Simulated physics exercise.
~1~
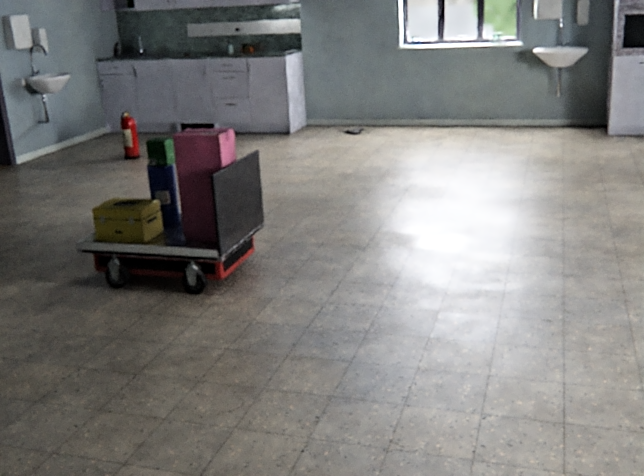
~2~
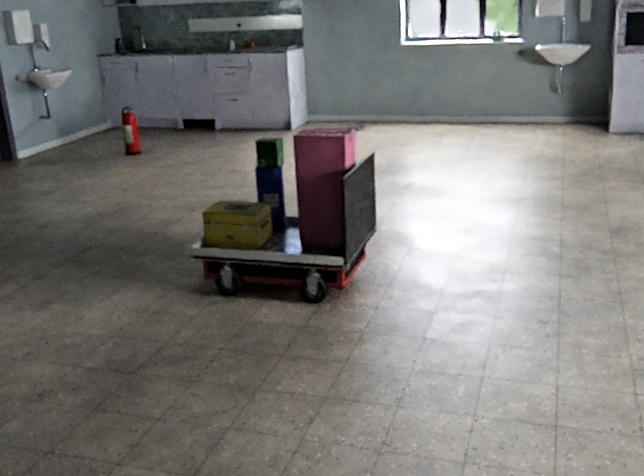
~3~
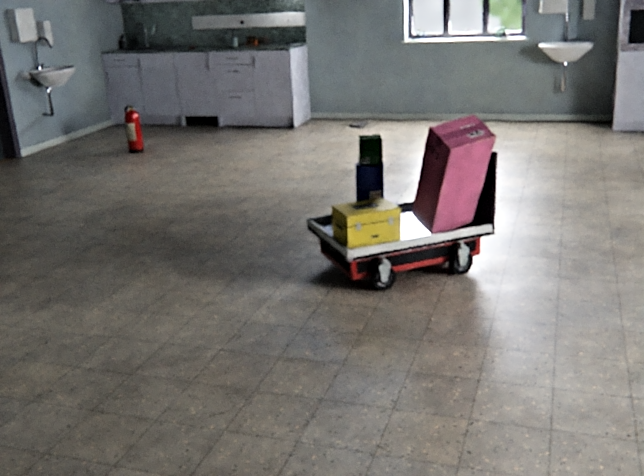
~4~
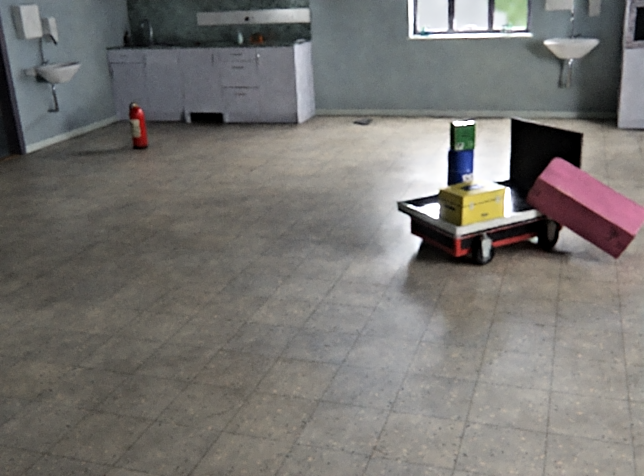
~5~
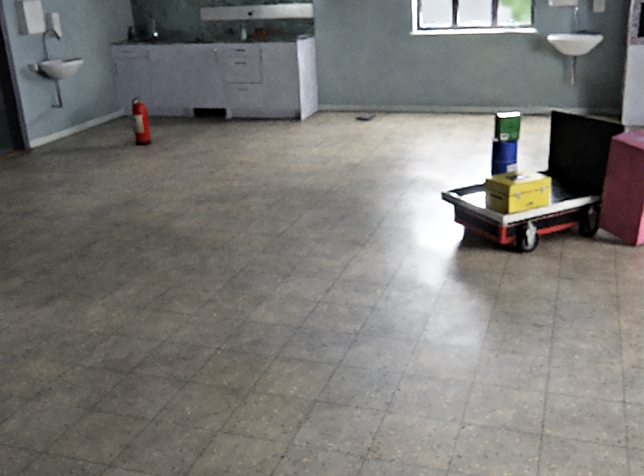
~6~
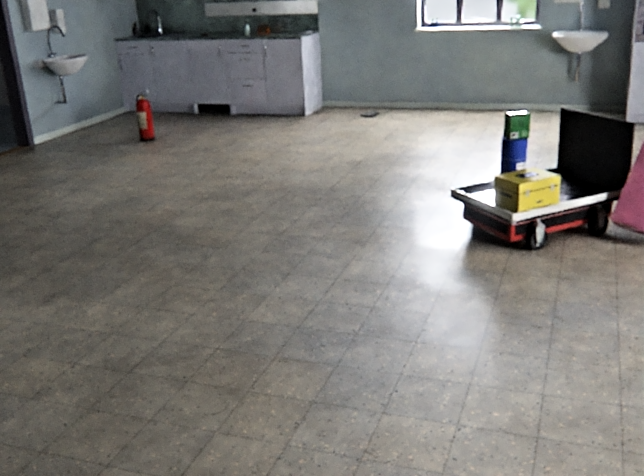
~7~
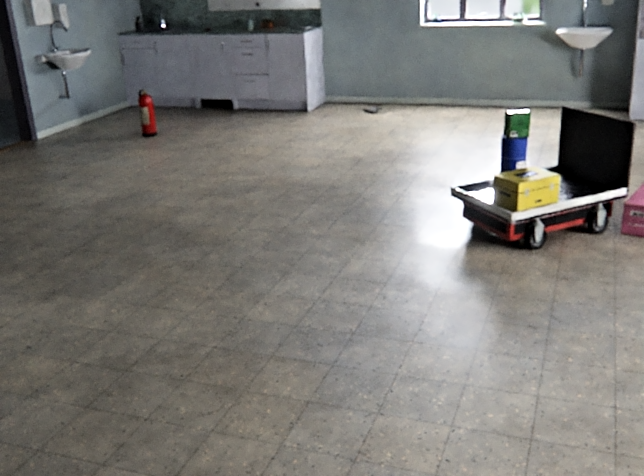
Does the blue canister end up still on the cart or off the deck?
The blue canister is still on the cart when it stops, standing upright with the green box above it.
